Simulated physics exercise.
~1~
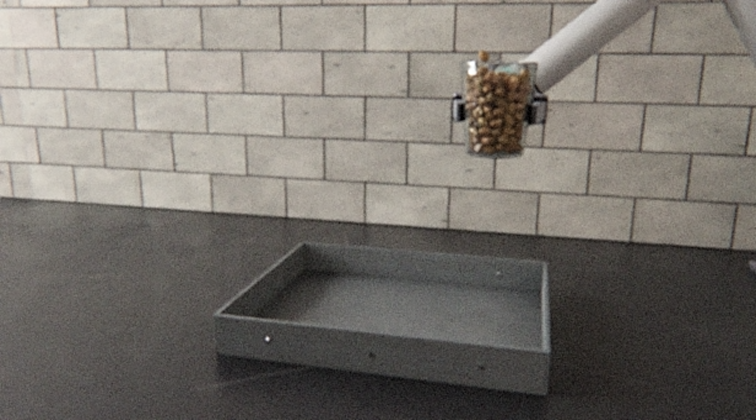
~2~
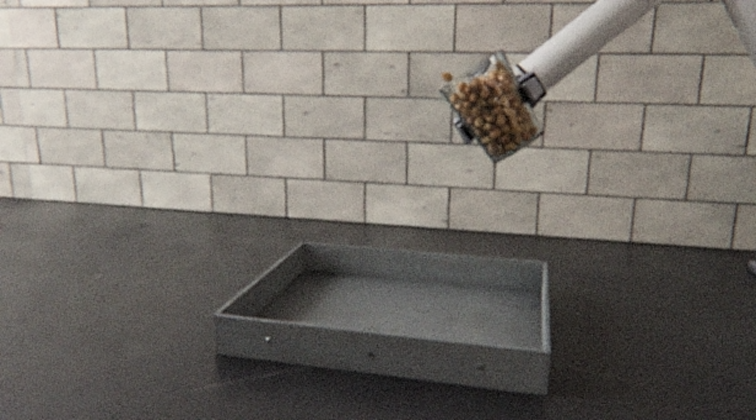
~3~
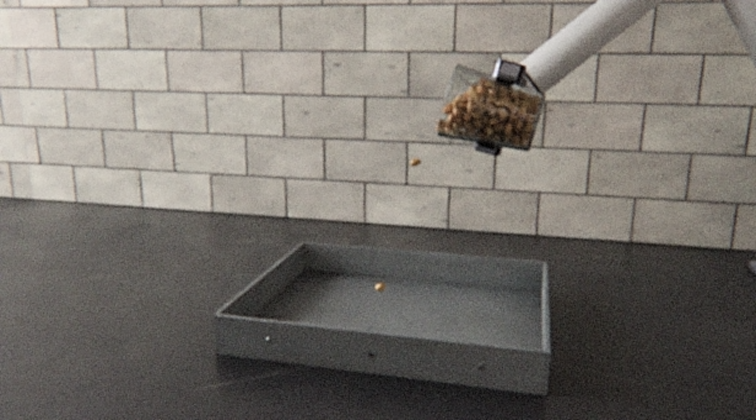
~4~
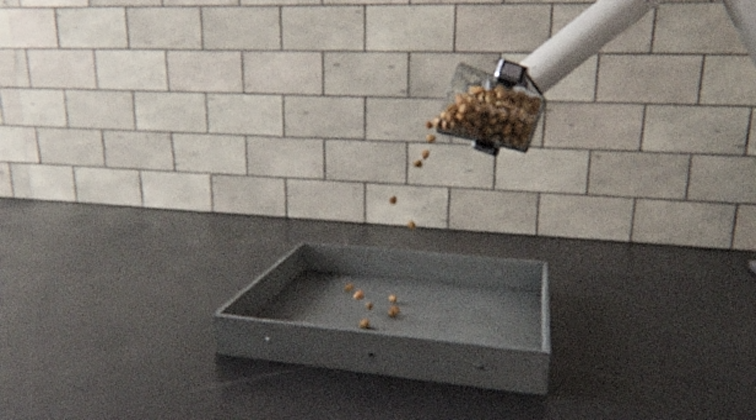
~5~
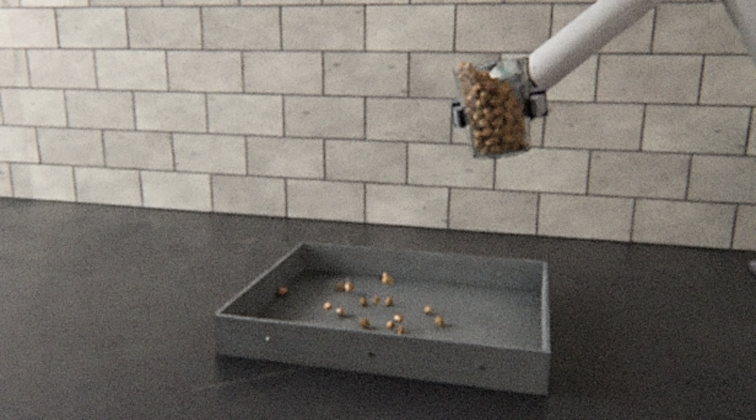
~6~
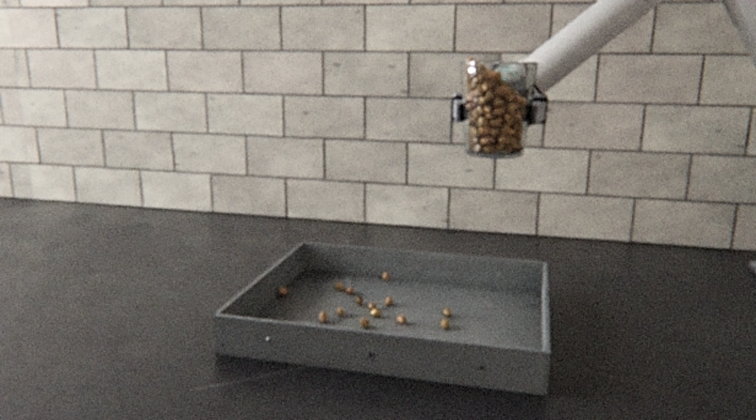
At first, a robot arm holds a clear beaker full of brown dried beans upright above a shallow gray tray on a dark tabletop, with a pale brick wall behind. The gripper tips the beaker to the left, and the beans slide toward its rim. Once it lies nearly on its side, a first few beans drop into the tray. More beans then spill out in a thin trickle and scatter across the tray's floor. The arm turns the beaker back until it stands upright again, still holding most of its beans, while a small scattering rests in the tray.
